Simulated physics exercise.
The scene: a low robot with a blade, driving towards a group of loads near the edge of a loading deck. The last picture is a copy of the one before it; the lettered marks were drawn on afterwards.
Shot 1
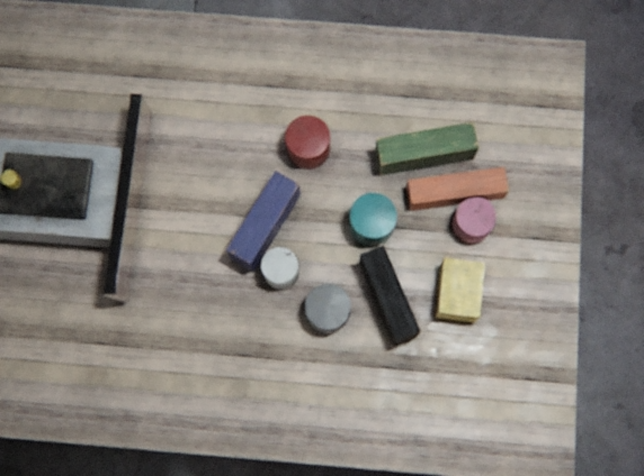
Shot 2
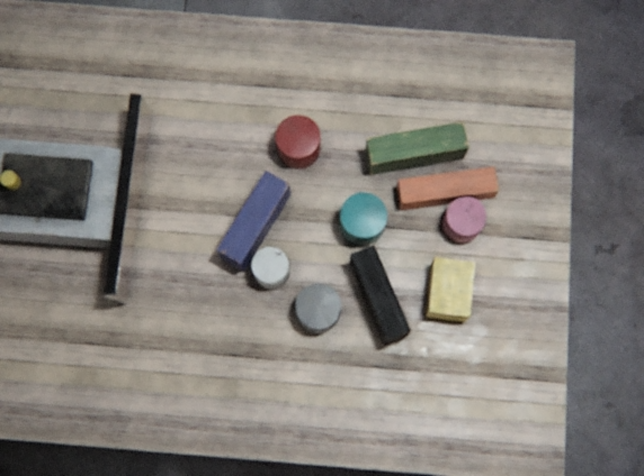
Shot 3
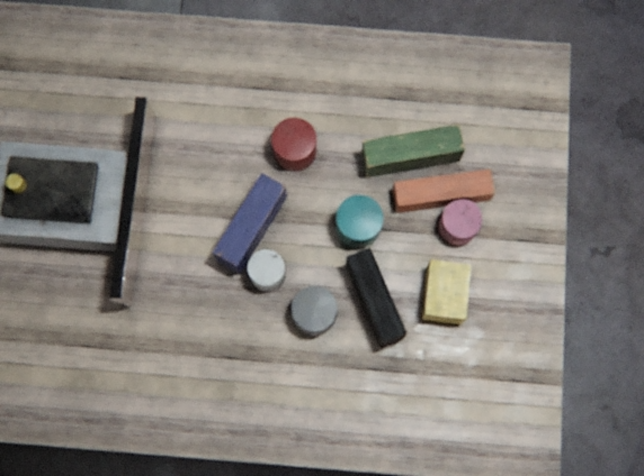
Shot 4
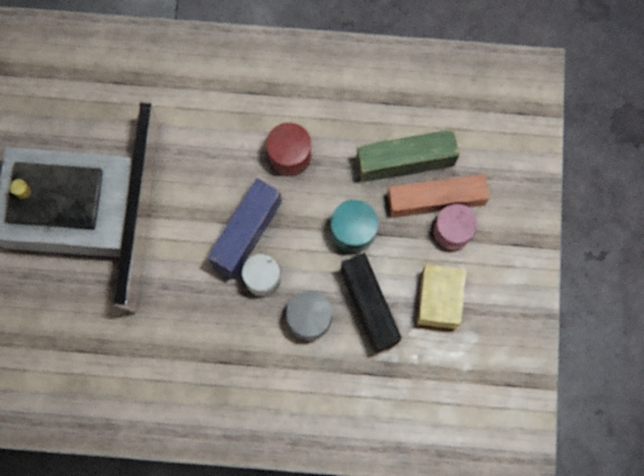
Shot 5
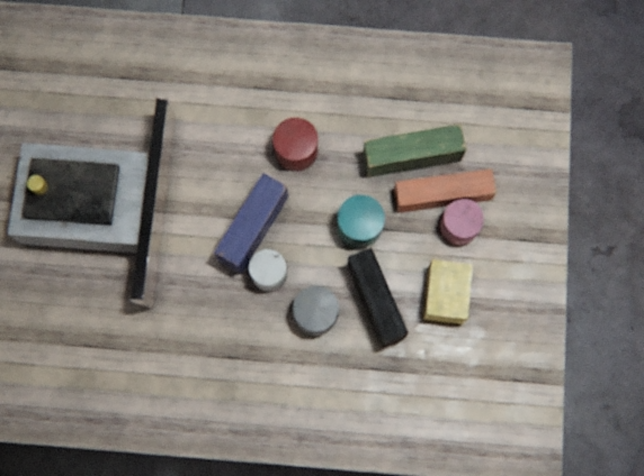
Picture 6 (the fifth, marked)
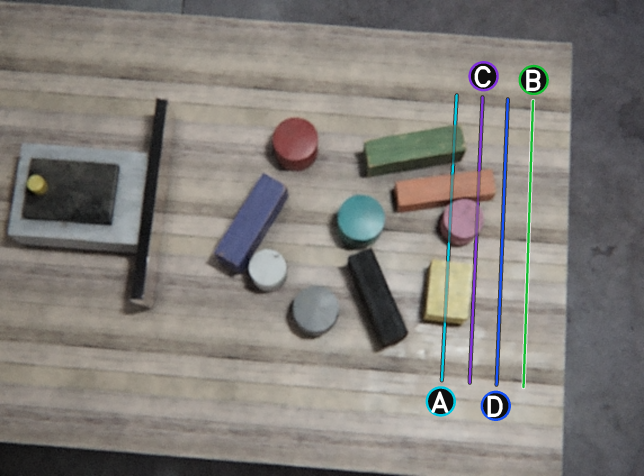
At the start, a low grey robot with a dark upright blade sits at the left of a wooden surface, facing a scattered group of coloured blocks and discs. The view shifts slightly as the robot creeps right, narrowing the gap, while the pieces keep their arrangement, still untouched by the blade.
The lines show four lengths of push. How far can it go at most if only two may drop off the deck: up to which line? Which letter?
It can go as far as C.
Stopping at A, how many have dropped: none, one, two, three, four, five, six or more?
The count is none.
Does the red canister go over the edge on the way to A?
By then, no.
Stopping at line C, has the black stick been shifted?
By then, yes.
On the marked copy, A at (450, 233); B at (528, 239); C at (476, 235); D at (502, 237).
With C. Early on, robot (196, 200); grey canister (325, 318); red canister (305, 145).
Further on, robot (315, 210); yellow crate (493, 303); green bar (489, 154).
At the end, robot (406, 217); green bar over the edge; pink canister (561, 225); one fallen.
As for the rest, A is within the limit but short; B drops five; D drops four.
